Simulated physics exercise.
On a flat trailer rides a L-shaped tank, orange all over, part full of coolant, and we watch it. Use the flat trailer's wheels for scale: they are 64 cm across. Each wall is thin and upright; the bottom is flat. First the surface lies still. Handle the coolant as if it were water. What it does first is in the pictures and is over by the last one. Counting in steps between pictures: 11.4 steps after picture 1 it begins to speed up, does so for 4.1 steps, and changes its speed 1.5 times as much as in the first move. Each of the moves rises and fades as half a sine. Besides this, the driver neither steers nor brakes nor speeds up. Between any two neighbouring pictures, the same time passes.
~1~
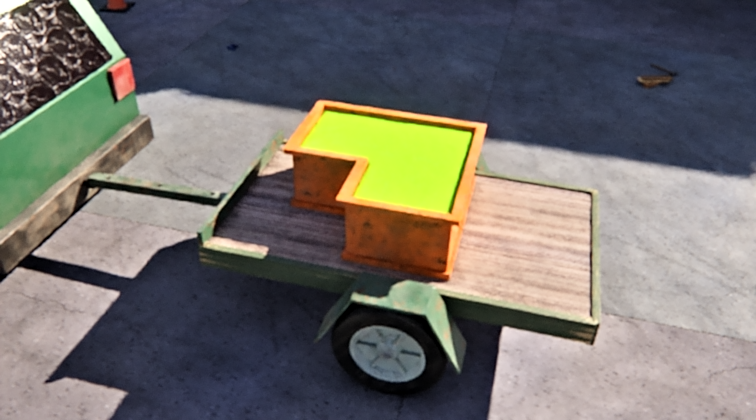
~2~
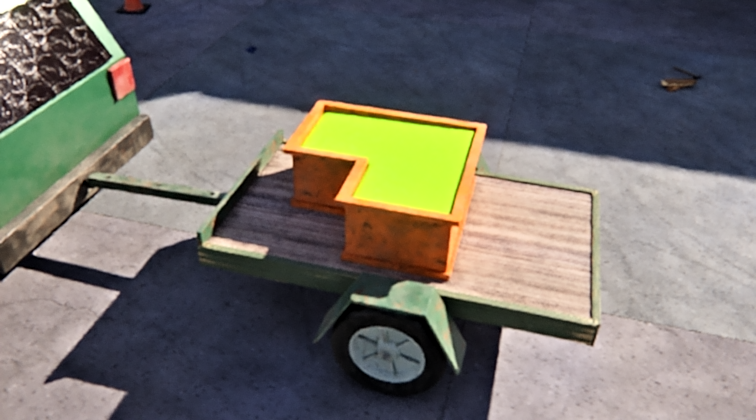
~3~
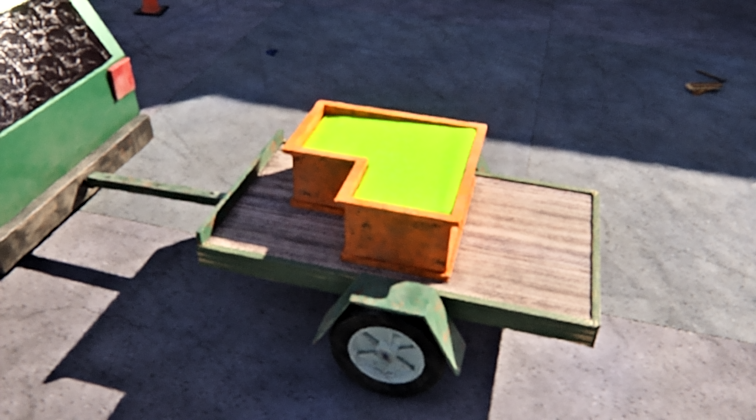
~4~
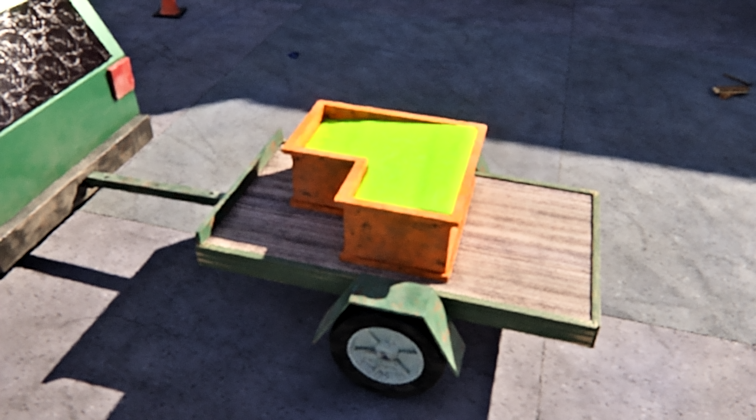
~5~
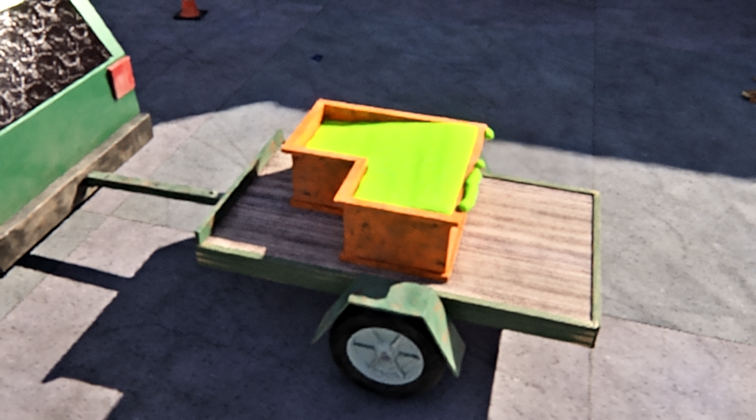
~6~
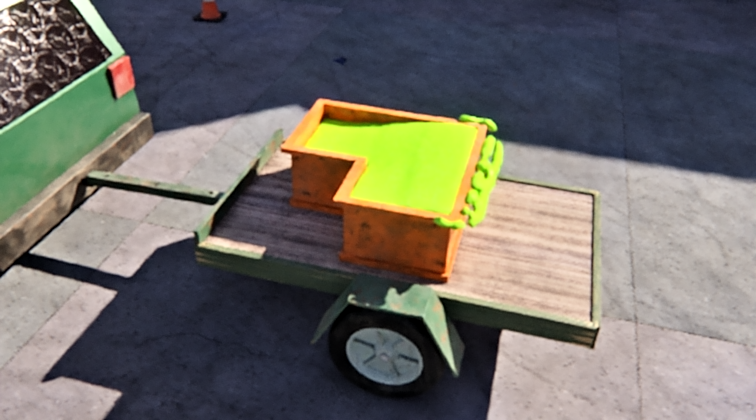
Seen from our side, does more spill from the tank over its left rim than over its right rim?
No, more goes over the right rim.
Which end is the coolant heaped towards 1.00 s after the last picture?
It is heaped towards the rear side.
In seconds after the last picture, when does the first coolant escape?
At roughly 0.2 s.
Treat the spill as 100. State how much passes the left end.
Near 20 per cent of the spill.
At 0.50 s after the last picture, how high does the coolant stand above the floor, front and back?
Front level 40 cm, back level 32 cm.
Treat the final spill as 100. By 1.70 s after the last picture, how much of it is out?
Near 60 in a hundred.
Then, 0.50 s later than the final frame, the surface is 40 cm up at the front and 33 cm at the back; 1 per cent is out, over the right end.
Then, 1.00 s later than the final frame, the surface is 27 cm up at the front and 40 cm at the back; 1 per cent is out, over the right end, a little elsewhere.
Then, 1.70 s later than the final frame, the surface is 36 cm up at the front and 30 cm at the back; 5 per cent is out, over the right end, a little elsewhere.
Then, 4.13 s later than the final frame, 9 per cent is out, over the right end and the near side, a little elsewhere; the left end has passed 1 per cent and the right end 4.
